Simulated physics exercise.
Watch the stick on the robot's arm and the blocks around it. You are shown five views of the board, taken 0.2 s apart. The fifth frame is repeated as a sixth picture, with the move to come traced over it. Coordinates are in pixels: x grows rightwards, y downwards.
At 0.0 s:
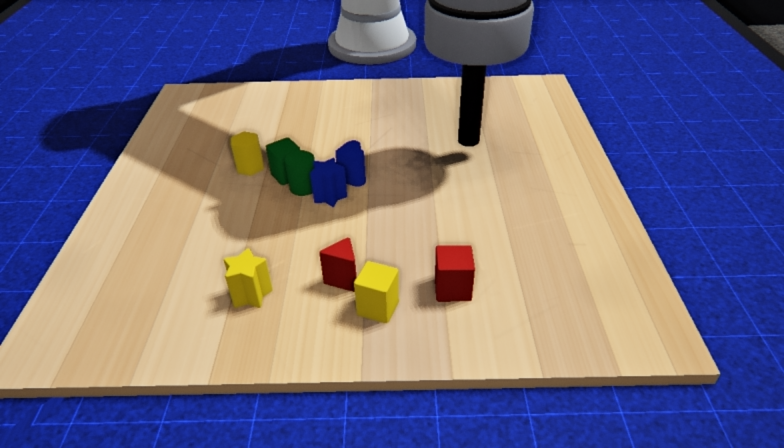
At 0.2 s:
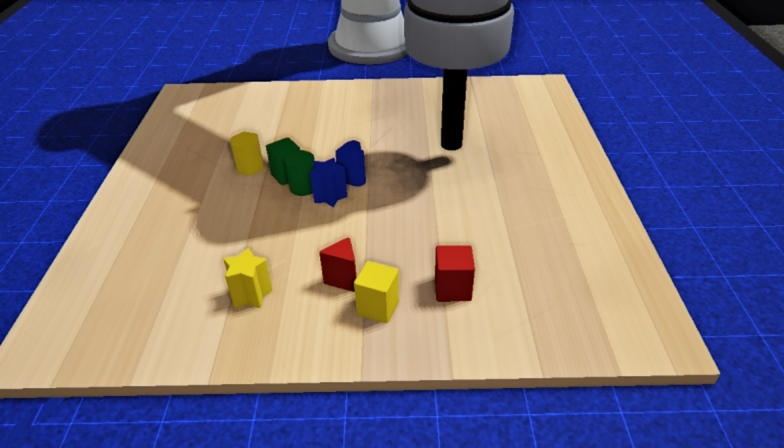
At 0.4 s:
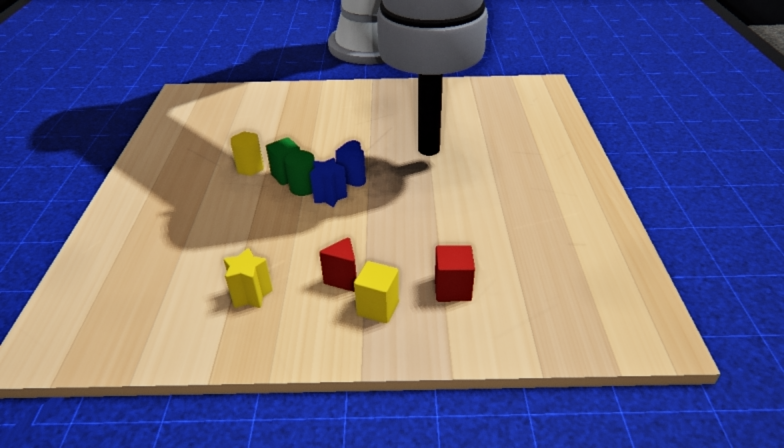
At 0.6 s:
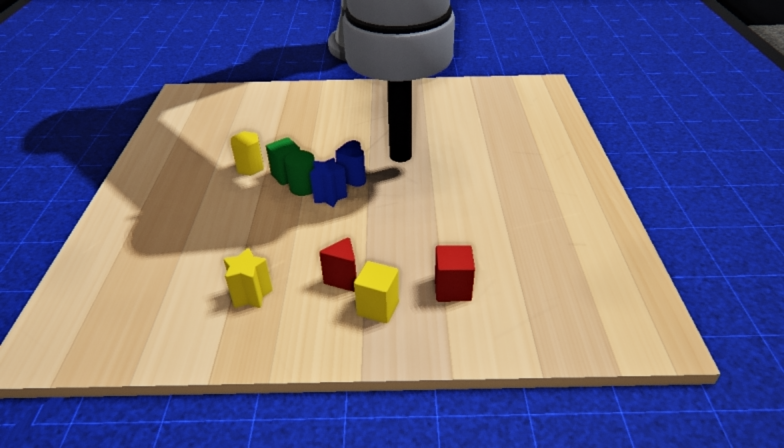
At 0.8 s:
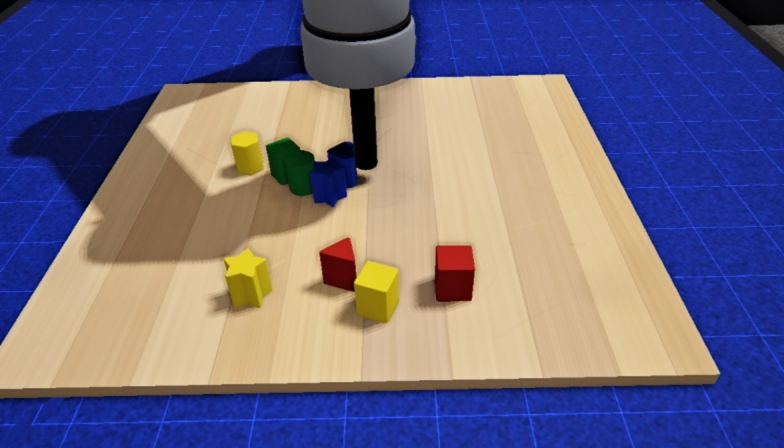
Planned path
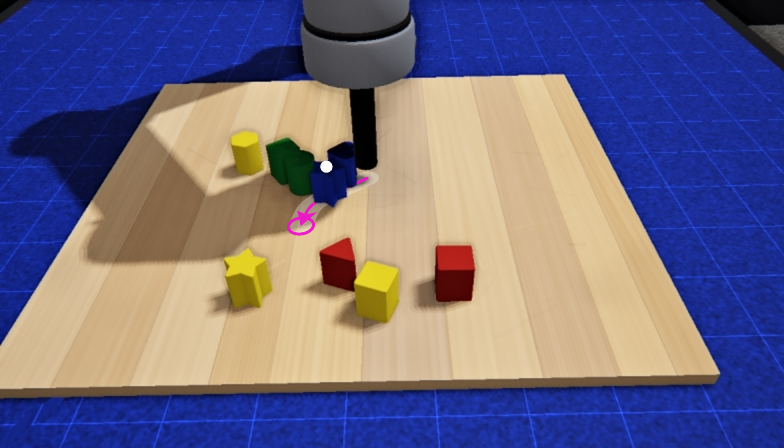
On a wooden board over a blue surface, a robot arm moved its black stick left past scattered colored blocks and nudged a blue block slightly left beside the blue star.
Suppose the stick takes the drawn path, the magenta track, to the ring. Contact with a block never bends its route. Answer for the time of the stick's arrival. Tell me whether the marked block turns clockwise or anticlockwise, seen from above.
Turns clockwise.
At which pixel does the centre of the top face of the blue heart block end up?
The centre of its top will be at (319, 154).
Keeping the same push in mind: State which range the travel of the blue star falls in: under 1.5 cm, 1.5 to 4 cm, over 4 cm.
The displacement of the blue star is above 4 cm.
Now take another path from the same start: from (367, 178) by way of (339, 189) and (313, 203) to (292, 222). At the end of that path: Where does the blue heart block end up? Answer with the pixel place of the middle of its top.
The middle of its upper face should be somewhere near (313, 154).
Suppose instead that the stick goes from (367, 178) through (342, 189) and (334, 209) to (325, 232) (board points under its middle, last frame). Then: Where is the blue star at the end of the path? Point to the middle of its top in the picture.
Somewhere near (300, 186).
The line goes from (367, 178) via (340, 190) and (313, 204), ending at (301, 226); the dot is on the blue star.
On the path given first. One third of the way, stick (338, 177); green round block (295, 159); blue star (311, 172), turned 35° anticlockwise; blue heart block (322, 152), turned 45° clockwise.
Two thirds of the way, stick (311, 190); green square (279, 145), turned 15° clockwise; green round block (290, 159); blue star (281, 183), turned 10° anticlockwise; blue heart block (319, 154), turned 65° clockwise.
At the end, stick (299, 211); green square (279, 145), turned 15° clockwise; green round block (290, 159); blue star (272, 191), turned 50° clockwise; blue heart block (319, 154), turned 65° clockwise.
